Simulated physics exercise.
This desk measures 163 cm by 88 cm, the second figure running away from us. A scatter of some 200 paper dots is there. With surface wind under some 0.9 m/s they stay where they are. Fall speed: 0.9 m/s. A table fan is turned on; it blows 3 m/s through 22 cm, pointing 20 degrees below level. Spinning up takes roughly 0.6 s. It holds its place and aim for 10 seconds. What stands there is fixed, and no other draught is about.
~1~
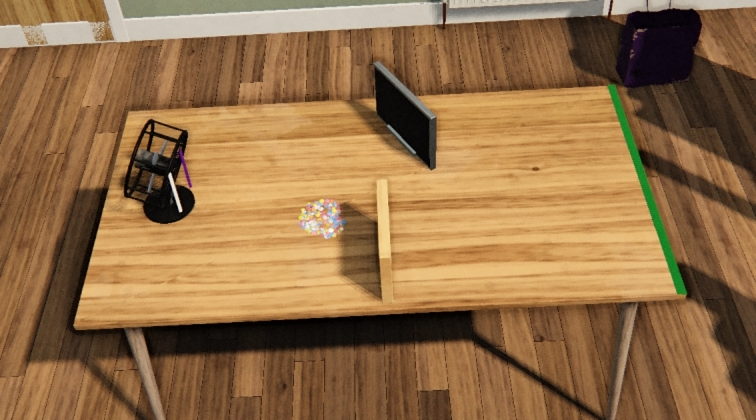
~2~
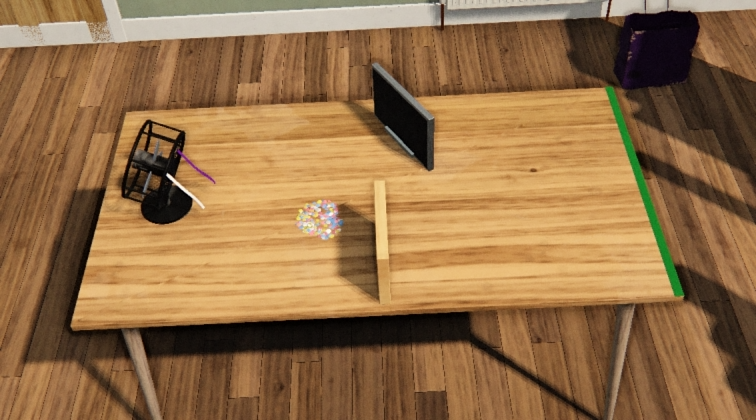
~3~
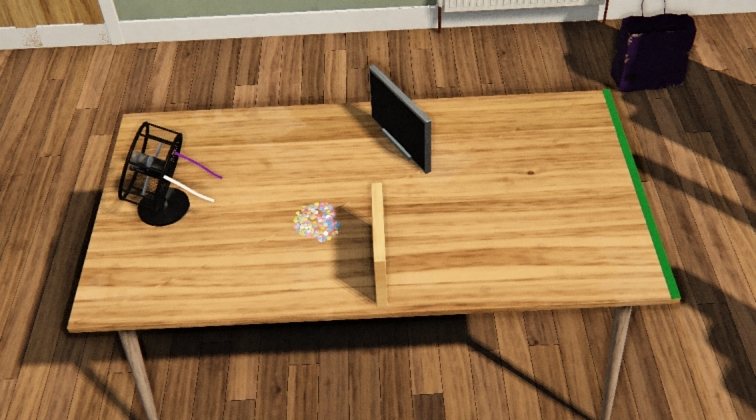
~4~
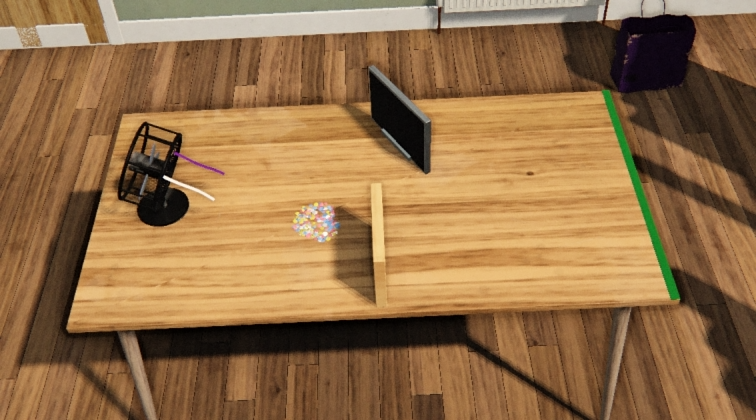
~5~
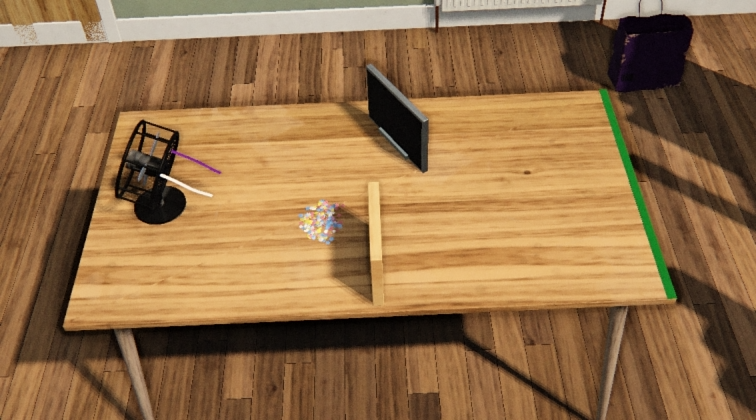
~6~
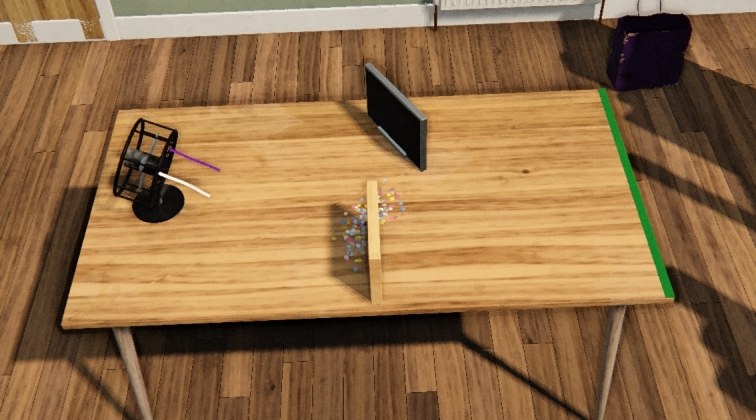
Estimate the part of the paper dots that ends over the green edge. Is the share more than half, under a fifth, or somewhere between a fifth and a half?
The share is between a fifth and a half.
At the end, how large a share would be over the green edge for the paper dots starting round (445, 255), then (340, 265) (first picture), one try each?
About 4 and 0 in a hundred, in that order.
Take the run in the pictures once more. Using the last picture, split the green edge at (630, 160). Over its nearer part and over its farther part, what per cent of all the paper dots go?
30 % nearer; 5 % farther.
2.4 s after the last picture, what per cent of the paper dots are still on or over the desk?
Estimate: Near 40 percent.
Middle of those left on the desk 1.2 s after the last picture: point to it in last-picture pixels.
Centre point: About (563, 247) px.
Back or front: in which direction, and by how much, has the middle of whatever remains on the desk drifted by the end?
Shifted forward by about 15 cm.
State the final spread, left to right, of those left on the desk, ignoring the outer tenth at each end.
The middle group spans some 40 cm.
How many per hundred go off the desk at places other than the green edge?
Near 30 %.
Then, 1.2 s after the last picture the count stands so, 30 % are over the green edge; the middle of those still in play is near (563, 247).
Then, 2.4 s after the last picture the count stands so, 30 % are over the green edge; the middle of those still in play is near (563, 247).
Then, 4.7 s after the last picture the count stands so, 32 % are over the green edge; the middle of those still in play is near (563, 247).
Then, 9.2 s after the last picture, at the end, 32 % are over the green edge; the middle of those still in play is near (563, 247).
